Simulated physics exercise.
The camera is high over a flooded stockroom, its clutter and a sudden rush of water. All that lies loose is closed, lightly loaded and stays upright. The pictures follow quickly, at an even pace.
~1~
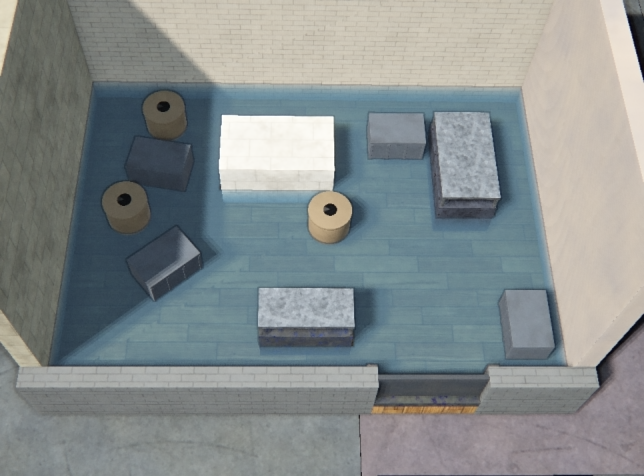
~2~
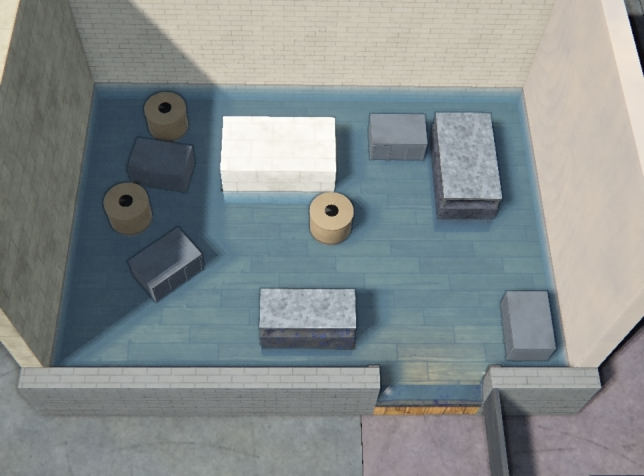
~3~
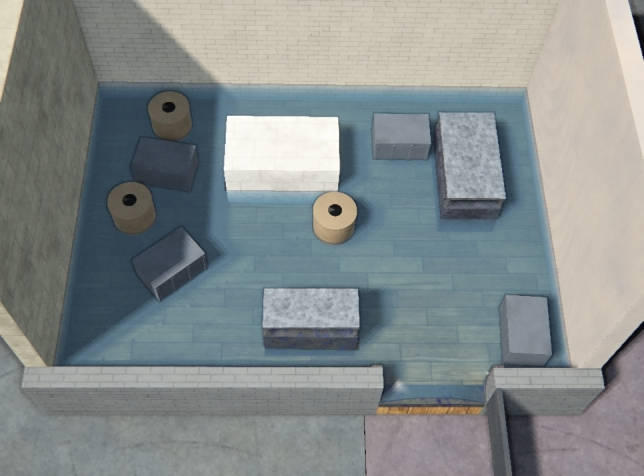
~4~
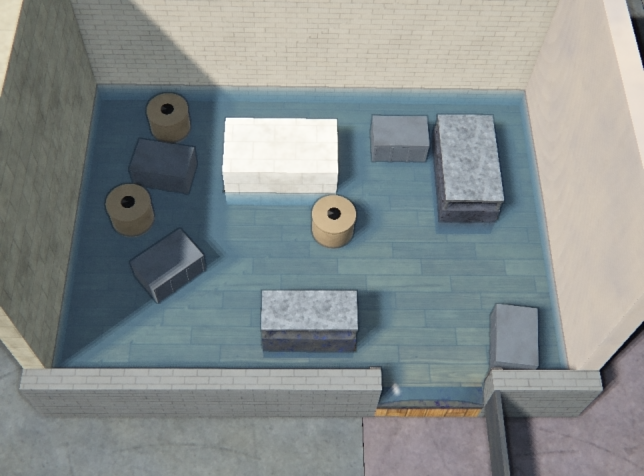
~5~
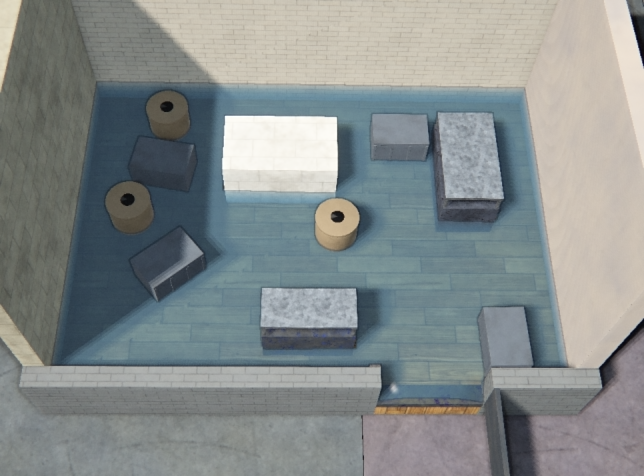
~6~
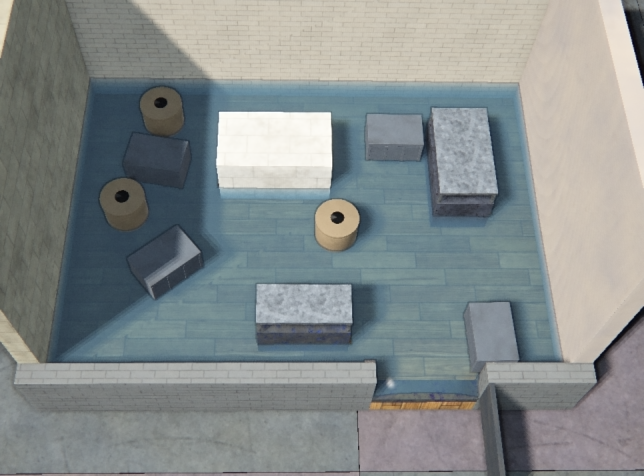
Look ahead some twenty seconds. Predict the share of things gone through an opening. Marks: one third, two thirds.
Share: From one to two thirds.
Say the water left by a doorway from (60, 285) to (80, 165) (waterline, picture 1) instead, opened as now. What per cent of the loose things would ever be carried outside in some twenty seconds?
Some 70 per cent.
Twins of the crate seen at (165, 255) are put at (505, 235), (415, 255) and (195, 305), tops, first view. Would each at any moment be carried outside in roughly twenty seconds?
In turn: Washed out, out, inside.
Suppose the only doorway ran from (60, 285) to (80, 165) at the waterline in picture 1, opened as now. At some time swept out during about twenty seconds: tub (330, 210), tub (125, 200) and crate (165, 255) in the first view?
As listed: Gone, washed out, through.
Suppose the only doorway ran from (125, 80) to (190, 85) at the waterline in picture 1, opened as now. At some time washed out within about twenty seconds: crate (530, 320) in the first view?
For that one: Still in.
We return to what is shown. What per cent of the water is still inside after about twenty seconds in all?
Roughly 44 per cent.
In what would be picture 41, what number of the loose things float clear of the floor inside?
That makes 4.
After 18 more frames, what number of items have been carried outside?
2 of them.
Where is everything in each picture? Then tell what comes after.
A crate at (530, 318), afloat; a tub at (330, 210), afloat; 0 of 7 have shifted, in the first frame.
A crate at (531, 319) floats; a tub at (332, 211) floats; 0 of 7 have shifted, in the second frame.
A crate at (529, 324), afloat, close to its start; a tub at (335, 210) floats; 1 of 7 have shifted, in the third frame.
A crate at (517, 334) floats, close to its start; a tub at (334, 214) floats; 1 of 7 have shifted, in the fourth frame.
A crate at (508, 336) floats, close to its start; a tub at (337, 217) floats, close to its start; 2 of 7 have shifted, in the fifth frame.
A crate at (494, 331), afloat, a stride from its start; a tub at (337, 218), afloat, close to its start; 3 of 7 have shifted, in the sixth frame.
A moment on, 1 of 7 are out; 6 afloat.
Next, 2 of 7 are out; 5 afloat.
Later, 3 of 7 are out; 4 afloat.
In the end, 3 of 7 are out; 4 afloat.
